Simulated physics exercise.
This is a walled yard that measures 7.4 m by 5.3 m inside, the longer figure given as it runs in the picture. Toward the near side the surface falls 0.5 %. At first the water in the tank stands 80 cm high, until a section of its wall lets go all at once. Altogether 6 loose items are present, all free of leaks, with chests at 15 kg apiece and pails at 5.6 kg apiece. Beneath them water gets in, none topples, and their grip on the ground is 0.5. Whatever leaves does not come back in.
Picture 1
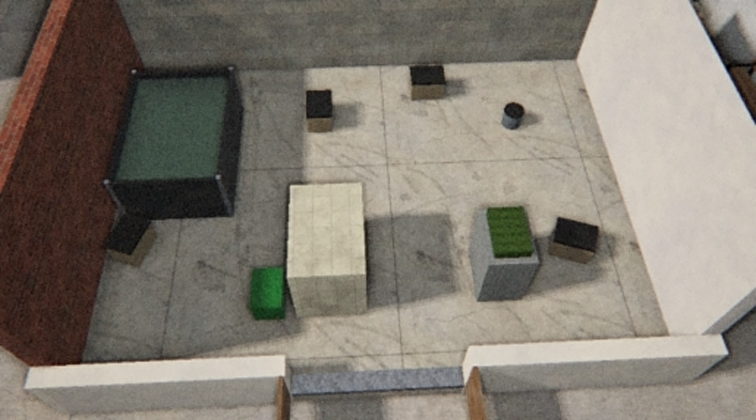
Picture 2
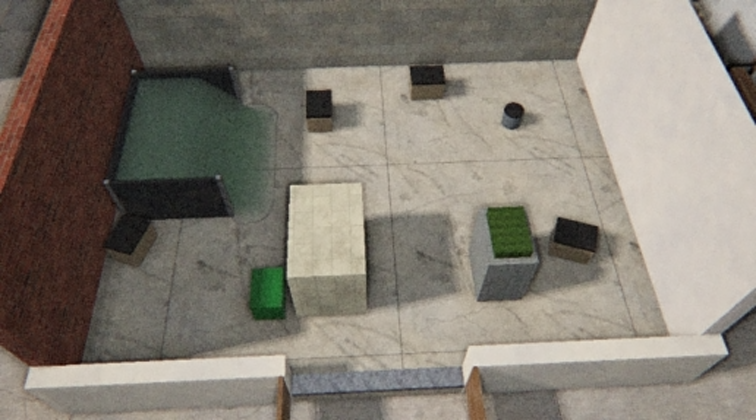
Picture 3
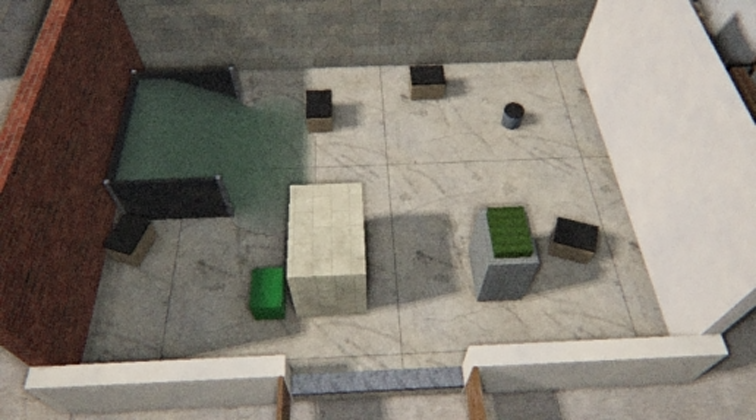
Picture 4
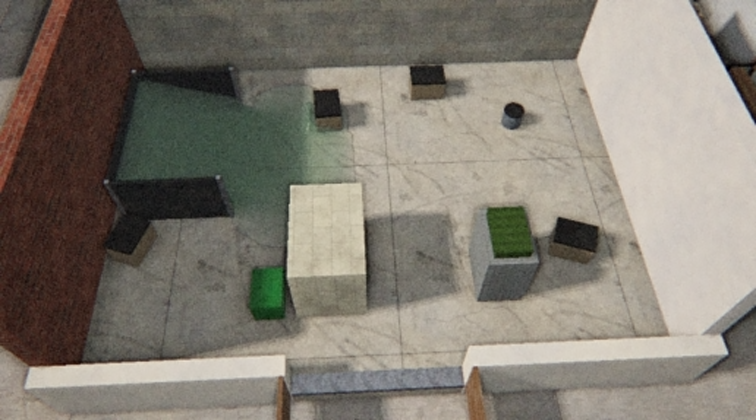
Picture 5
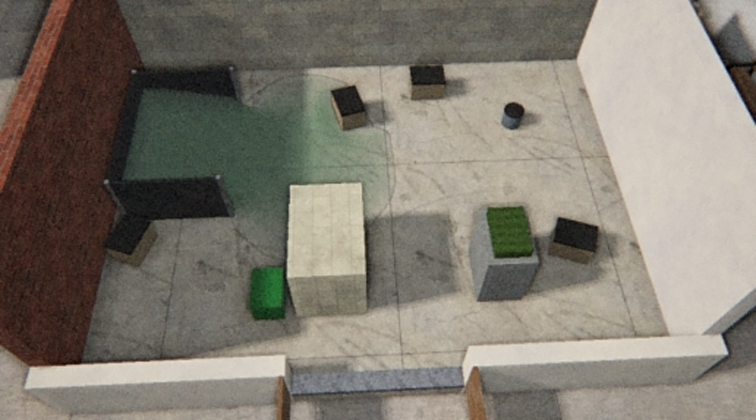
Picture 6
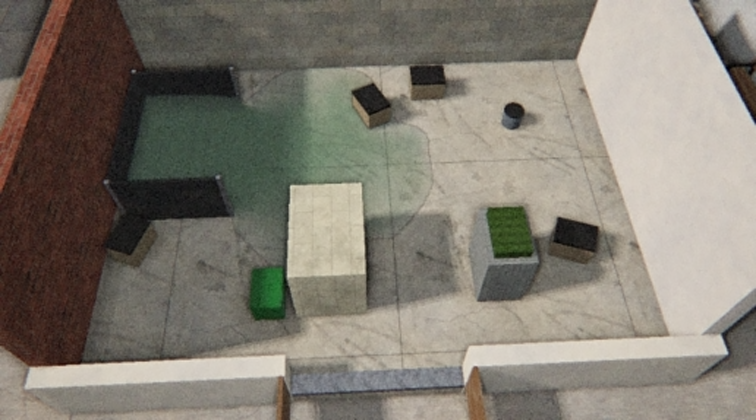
We see a walled yard with scattered boxes and blocks as greenish water pours from an open-sided tank at left, spreads rightward across the pale floor, and then pushes one dark-topped box to the right, turning it.
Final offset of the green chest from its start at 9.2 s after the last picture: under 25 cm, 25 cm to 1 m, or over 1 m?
The move is negligible.
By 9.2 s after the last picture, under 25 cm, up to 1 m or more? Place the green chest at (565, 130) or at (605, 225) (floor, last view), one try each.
One after the other: It is taken far off, and then it is taken far off.
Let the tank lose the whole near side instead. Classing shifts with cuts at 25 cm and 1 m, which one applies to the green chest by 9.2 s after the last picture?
After that, the green chest is washed away.
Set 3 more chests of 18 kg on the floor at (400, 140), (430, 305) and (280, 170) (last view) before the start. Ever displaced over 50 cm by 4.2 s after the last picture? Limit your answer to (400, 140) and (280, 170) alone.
First far enough, second far enough.
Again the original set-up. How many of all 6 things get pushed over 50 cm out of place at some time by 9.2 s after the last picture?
I get 4.
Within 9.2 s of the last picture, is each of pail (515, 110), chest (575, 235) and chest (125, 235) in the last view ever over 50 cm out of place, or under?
Well, going one by one, it's too far, too far and not that far.
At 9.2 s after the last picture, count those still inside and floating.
At that point I count 0.
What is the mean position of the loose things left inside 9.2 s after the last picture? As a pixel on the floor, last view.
Centred roughly on (344, 222).
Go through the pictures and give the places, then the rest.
In the first frame, the green chest at (267, 287), on the bottom; 2.7 m2 under water; 0 of 6 have shifted.
In the second frame, the green chest at (267, 287) rests on the ground; 3.9 m2 under water; 0 of 6 have shifted.
In the third frame, the green chest at (267, 287), on the bottom; water covers 5.4 m2; 0 of 6 have shifted.
In the fourth frame, the green chest at (267, 287) rests on the ground; water covers 7.1 m2; 1 of 6 have shifted.
In the fifth frame, the green chest at (267, 287), on the bottom; water covers 9.0 m2; 1 of 6 have shifted.
In the sixth frame, the green chest at (267, 287) rests on the ground; 11.0 m2 under water; 1 of 6 have shifted.
Then, 1.2 s after the last picture the green chest is near (262, 291), 0.1 m from its start, aground; 0 of 6 are out; 1 afloat.
Then, 3.8 s after the last picture the green chest is near (262, 291), 0.1 m from its start, aground; 0 of 6 are out; 4 afloat.
Then, 6.2 s after the last picture the green chest is near (262, 291), 0.1 m from its start, aground; 0 of 6 are out; 2 afloat.
Then, 9.2 s after the last picture the green chest is near (262, 291), 0.1 m from its start, aground; 0 of 6 are out; 0 afloat.
